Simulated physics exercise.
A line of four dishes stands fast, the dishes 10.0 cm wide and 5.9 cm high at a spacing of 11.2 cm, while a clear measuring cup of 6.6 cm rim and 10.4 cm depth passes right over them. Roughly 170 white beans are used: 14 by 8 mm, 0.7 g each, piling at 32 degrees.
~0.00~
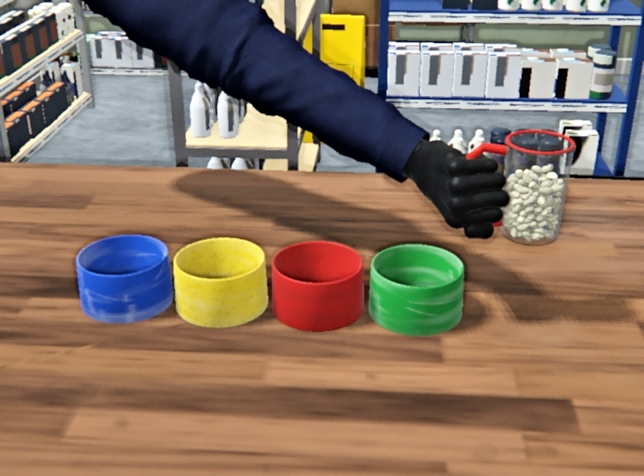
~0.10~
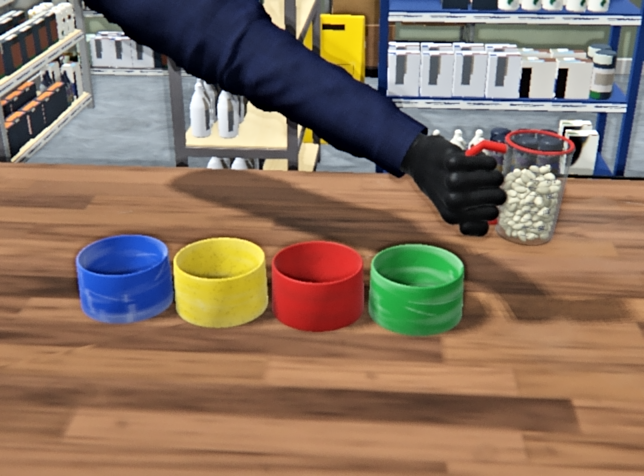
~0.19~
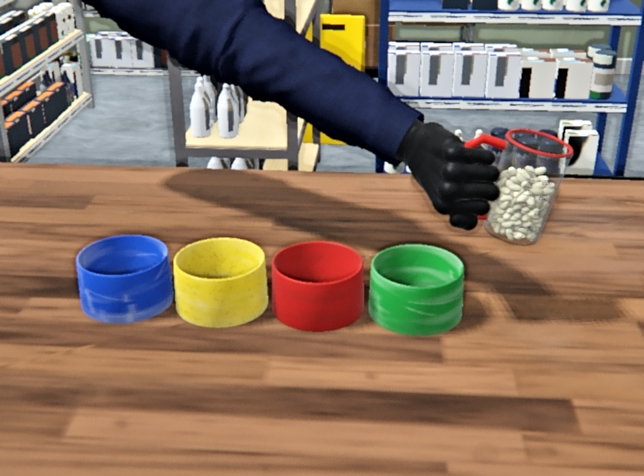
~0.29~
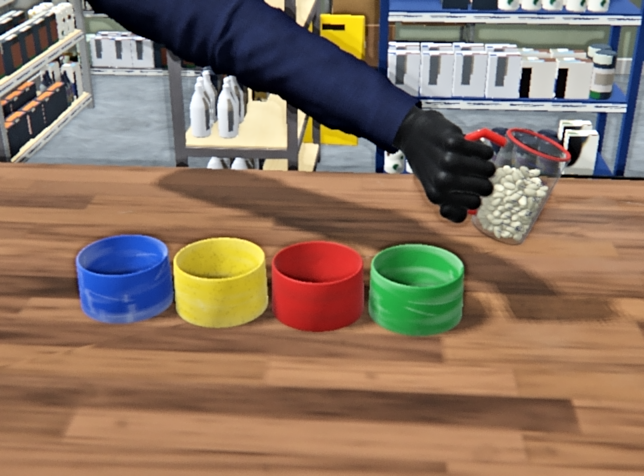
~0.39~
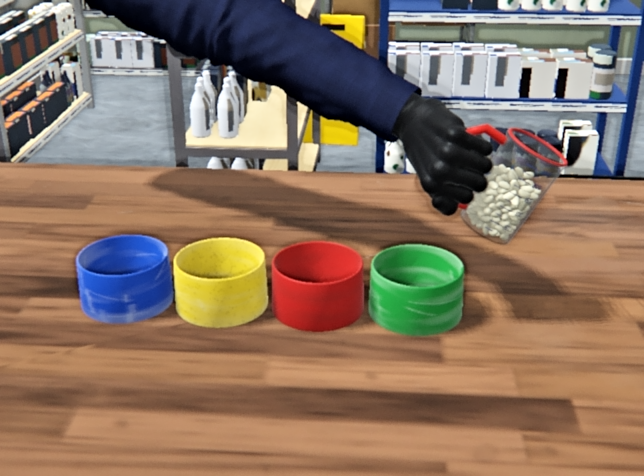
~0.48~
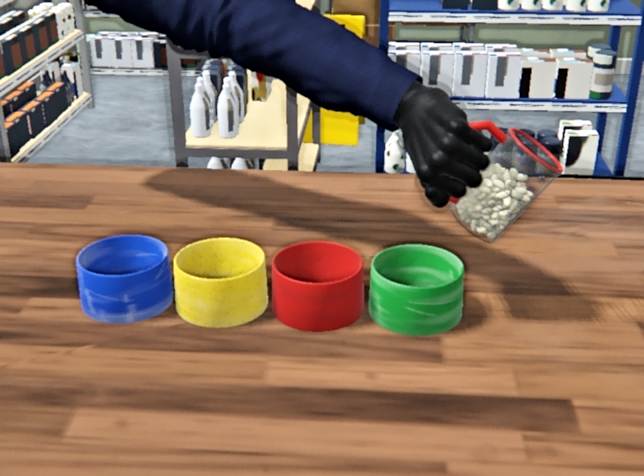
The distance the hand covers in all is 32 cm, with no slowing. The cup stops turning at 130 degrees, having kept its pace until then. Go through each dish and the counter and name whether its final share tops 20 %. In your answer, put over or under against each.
Red - under; blue - under; green - over; yellow - under; counter - over.
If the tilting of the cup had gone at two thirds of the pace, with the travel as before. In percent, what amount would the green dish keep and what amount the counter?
In that case I'd put green at 100 and the counter at 0.
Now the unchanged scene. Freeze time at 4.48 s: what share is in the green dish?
So far, roughly 35 per cent.
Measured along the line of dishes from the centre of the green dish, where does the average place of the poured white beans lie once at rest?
Offset: About 7 cm, rightward.
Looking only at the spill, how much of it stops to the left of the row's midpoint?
0 percent.
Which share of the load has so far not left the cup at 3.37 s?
Around 0 percent.
Then, at 2.21 s, tilt 130 degrees; cup holds 0 %, green 35 %.
After 3.37 s, tilt 130 degrees; cup holds 0 %, green 35 %.
After 4.48 s, tilt 130 degrees; cup holds 0 %, green 35 %.
By 4.8 s all is still; red 0 %, blue 0 %, green 35 %, yellow 0 %, counter 65 %.
